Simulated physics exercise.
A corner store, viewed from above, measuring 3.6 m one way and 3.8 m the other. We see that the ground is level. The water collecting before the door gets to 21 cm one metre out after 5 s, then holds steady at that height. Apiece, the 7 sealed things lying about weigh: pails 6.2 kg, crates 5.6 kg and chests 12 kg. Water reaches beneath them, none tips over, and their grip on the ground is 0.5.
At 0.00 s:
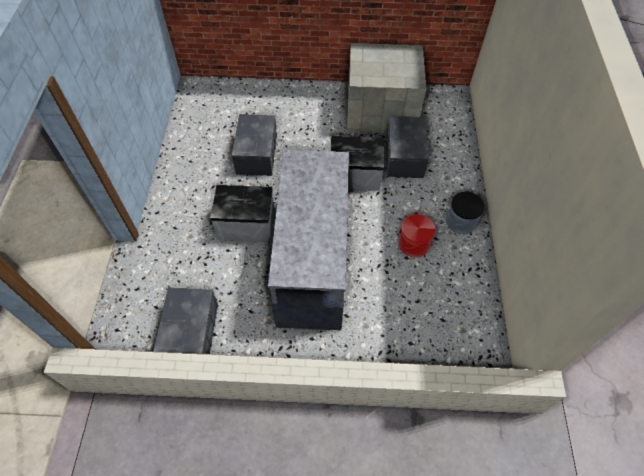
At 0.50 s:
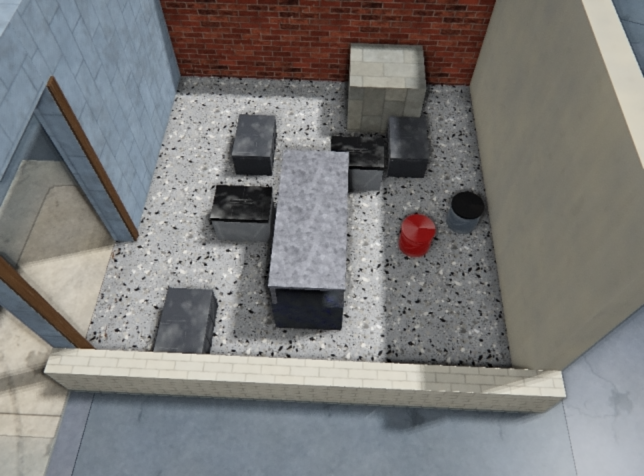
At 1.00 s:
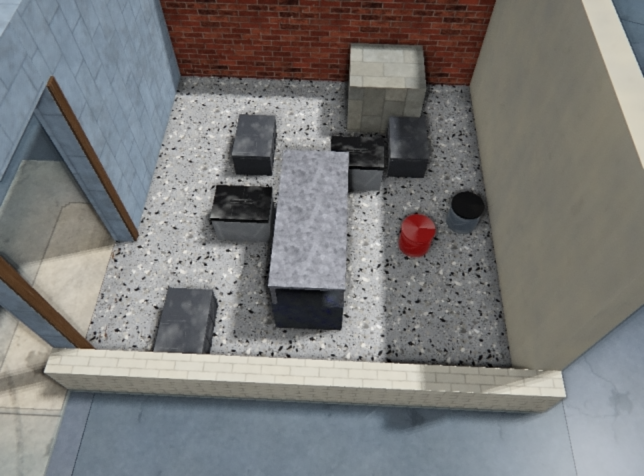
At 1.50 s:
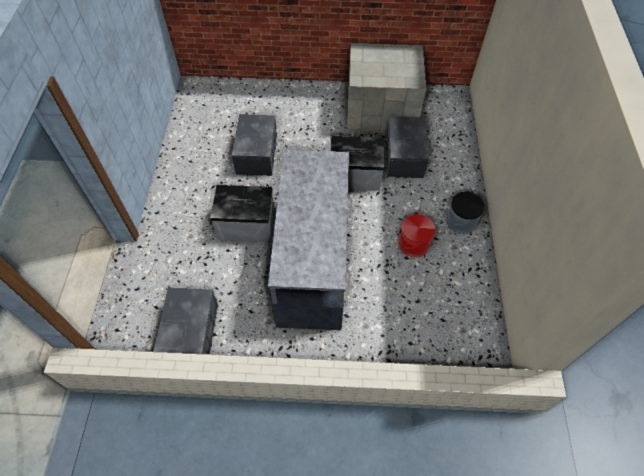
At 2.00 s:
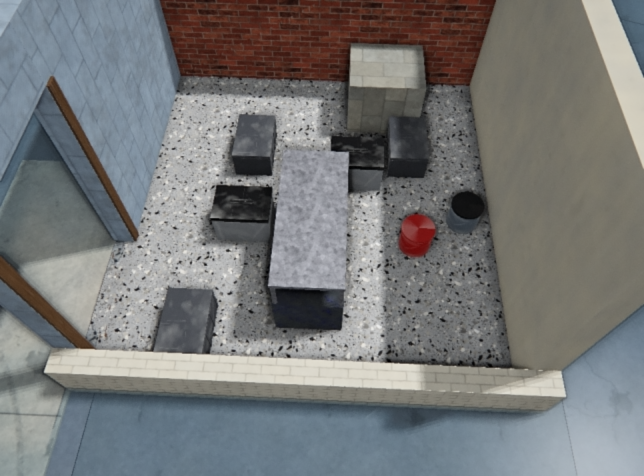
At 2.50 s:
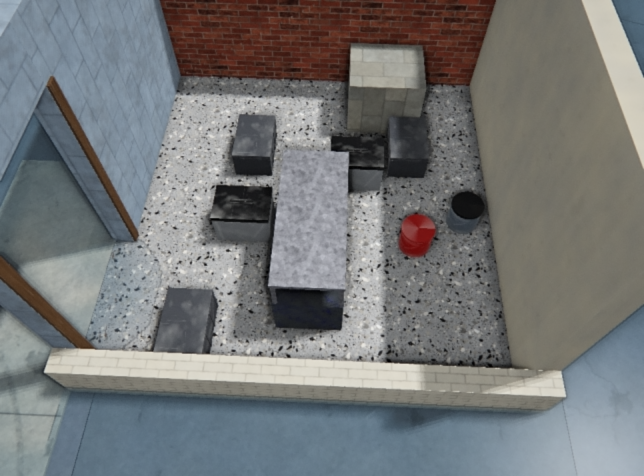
A corner store with a speckled, level floor is seen from above, between a blue-tiled wall with a doorway at left, red brick behind and a pale wall at right. Dark grey and black blocks surround a long grey one, with a pale block at the back and a red pail beside a dark container at right. Bluish water spreads outside, then slightly inside the doorway, while the objects and camera stay still.
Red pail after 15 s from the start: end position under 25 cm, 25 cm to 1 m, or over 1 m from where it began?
25 cm to 1 m.
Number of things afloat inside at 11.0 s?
The count is 6.
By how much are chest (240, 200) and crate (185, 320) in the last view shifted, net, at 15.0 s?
Respectively 100 and 50 centimetres.
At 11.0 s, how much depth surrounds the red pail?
About 5 cm.
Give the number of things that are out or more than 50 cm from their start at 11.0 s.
The number I get is 3.
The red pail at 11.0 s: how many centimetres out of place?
Close to 0 cm.
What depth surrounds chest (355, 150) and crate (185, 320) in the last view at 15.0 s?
Close to 11 and 18 centimetres.
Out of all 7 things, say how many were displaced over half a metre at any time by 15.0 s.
I count 6 of them.
After 3.5 s the red pail is near (419, 228), 0.0 m from its start, aground; 0 afloat.
After 6.8 s the red pail is near (419, 228), 0.0 m from its start, aground; 1 afloat.
After 11.0 s the red pail is near (419, 228), 0.0 m from its start, aground; 6 afloat.
After 15.0 s the red pail is near (419, 280), 0.6 m from its start, afloat; 7 afloat.
